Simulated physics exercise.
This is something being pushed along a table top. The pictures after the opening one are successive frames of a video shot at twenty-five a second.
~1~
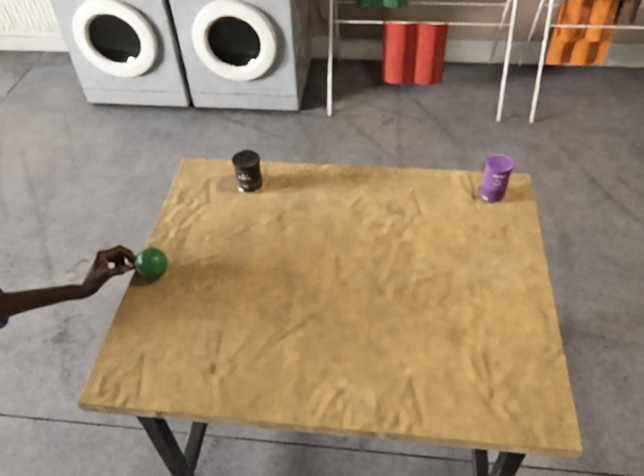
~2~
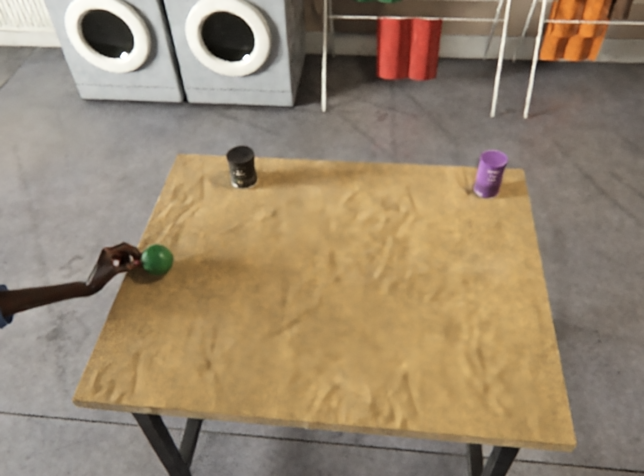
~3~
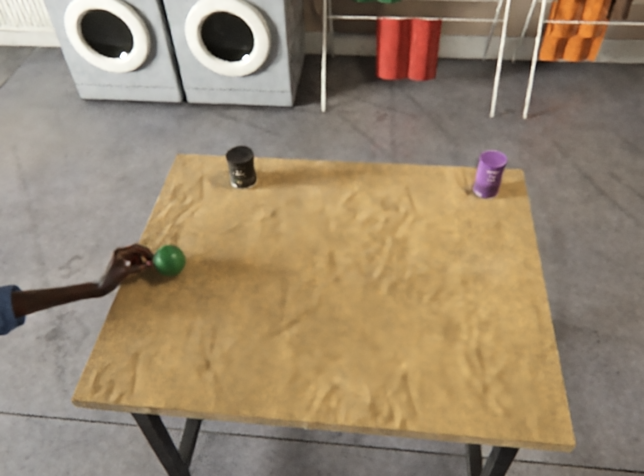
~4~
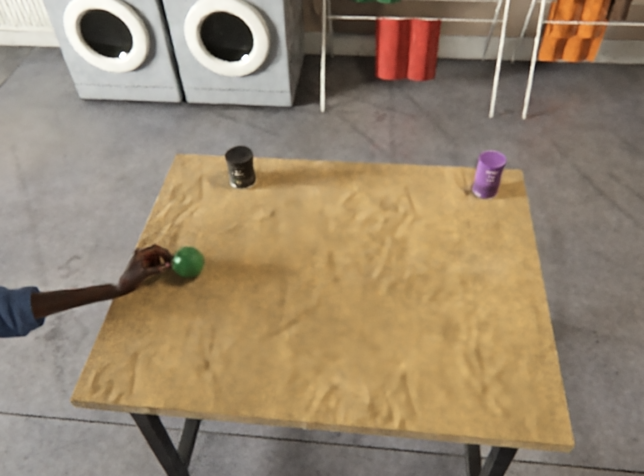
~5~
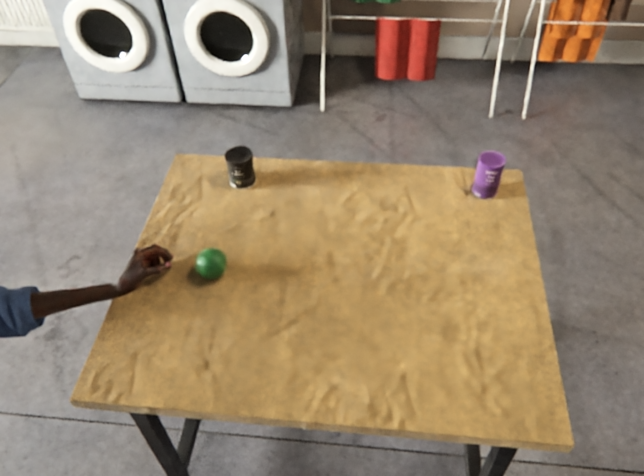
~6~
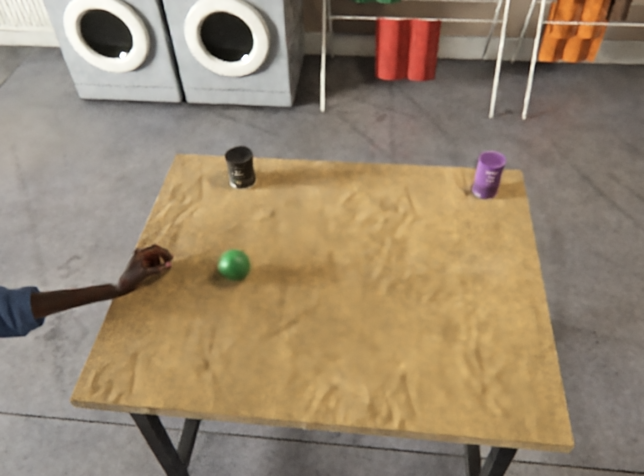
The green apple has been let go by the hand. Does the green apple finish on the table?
No, it finishes off the table.
Then, 0.40 s on from there, green apple shifted well along near (460, 280).
Then, 0.80 s on from there, green apple now off the table.
In the end, off the table, green apple.
